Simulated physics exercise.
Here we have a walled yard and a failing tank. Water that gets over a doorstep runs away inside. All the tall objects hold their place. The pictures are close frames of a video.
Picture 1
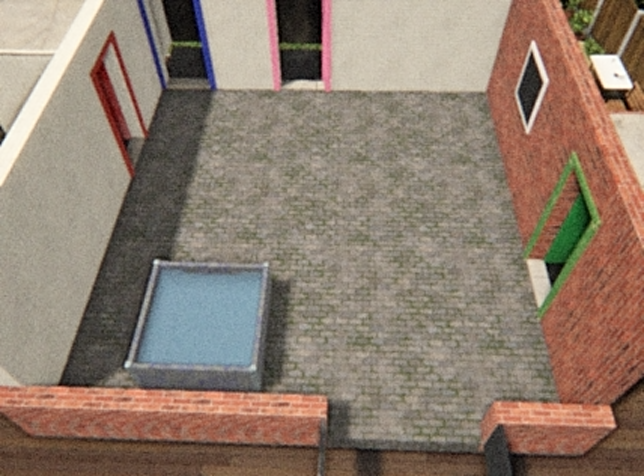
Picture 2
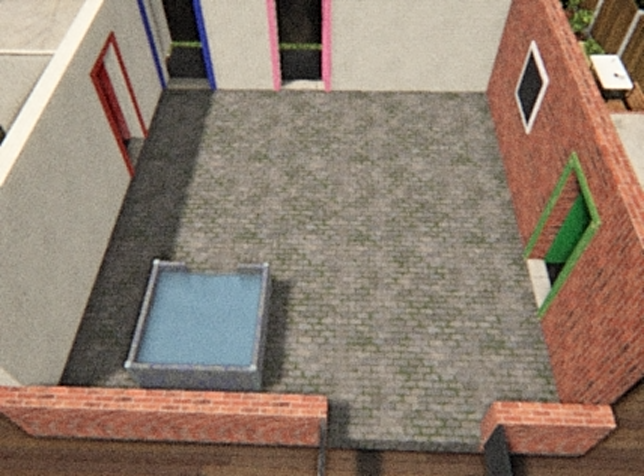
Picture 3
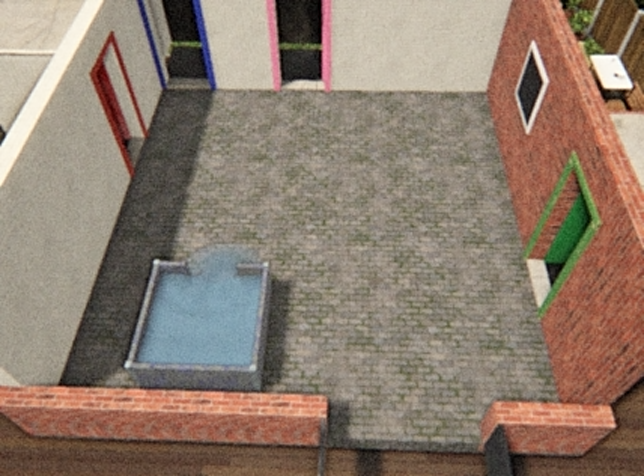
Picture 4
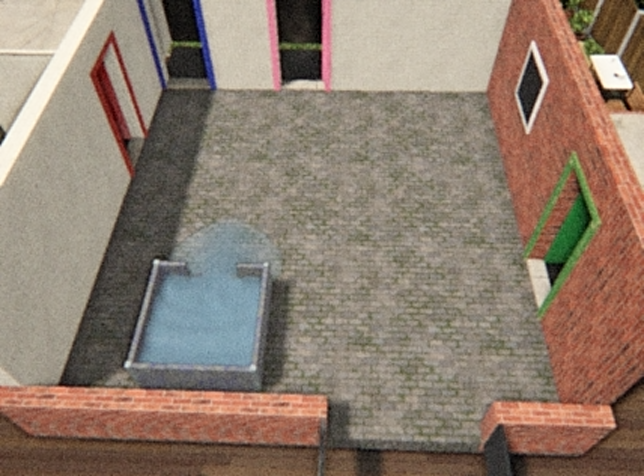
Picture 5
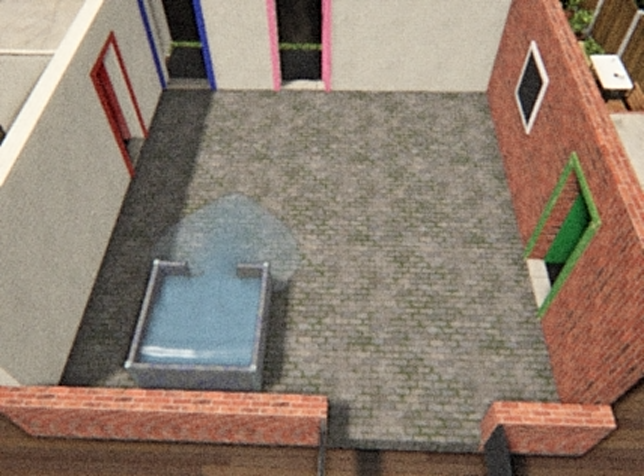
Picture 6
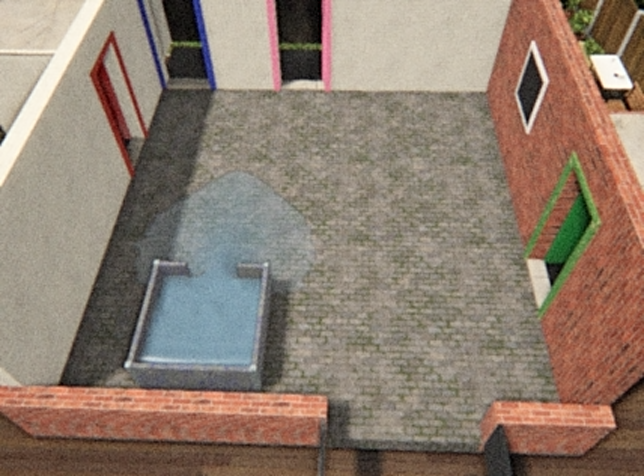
In a walled yard, water pours from the tank's far side and spreads across the paving.
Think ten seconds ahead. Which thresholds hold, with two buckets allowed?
One by one: The red door takes more than that; the green door stays under that; the pink door takes more than that; the blue door takes more than that.
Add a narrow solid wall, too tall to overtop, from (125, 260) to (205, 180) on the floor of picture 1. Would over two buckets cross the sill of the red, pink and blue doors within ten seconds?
Red holds; pink floods; blue keeps below it.
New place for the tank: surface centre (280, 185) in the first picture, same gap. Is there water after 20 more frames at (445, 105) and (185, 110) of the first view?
In turn: Under water, flooded.
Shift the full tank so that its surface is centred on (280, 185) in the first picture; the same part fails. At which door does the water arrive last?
Last comes the door marked green.
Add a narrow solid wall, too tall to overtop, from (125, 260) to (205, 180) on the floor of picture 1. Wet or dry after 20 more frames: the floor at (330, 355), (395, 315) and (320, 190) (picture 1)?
As listed: Not flooded, no water, wet.
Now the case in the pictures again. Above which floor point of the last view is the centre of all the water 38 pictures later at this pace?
I would point to (258, 184).
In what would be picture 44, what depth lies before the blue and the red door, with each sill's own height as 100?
About 110 and 230 per cent.
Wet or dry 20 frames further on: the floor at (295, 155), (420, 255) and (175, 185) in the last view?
One after the other: Under water, not flooded, under water.
A moment on, water covers 25 % of the floor; the red door not reached, the green door not reached, the pink door not reached, the blue door not reached.
Next, water covers 45 % of the floor; the red door under two buckets in, the green door not reached, the pink door wet at the sill, nothing in, the blue door wet at the sill, nothing in.
Then, water covers 45 % of the floor; the red door under two buckets in, the green door not reached, the pink door over two buckets in, the blue door over two buckets in.
Later, water covers 45 % of the floor; the red door over two buckets in, the green door not reached, the pink door over two buckets in, the blue door over two buckets in.
In the end, water covers 60 % of the floor; the red door over two buckets in, the green door not reached, the pink door over two buckets in, the blue door over two buckets in.
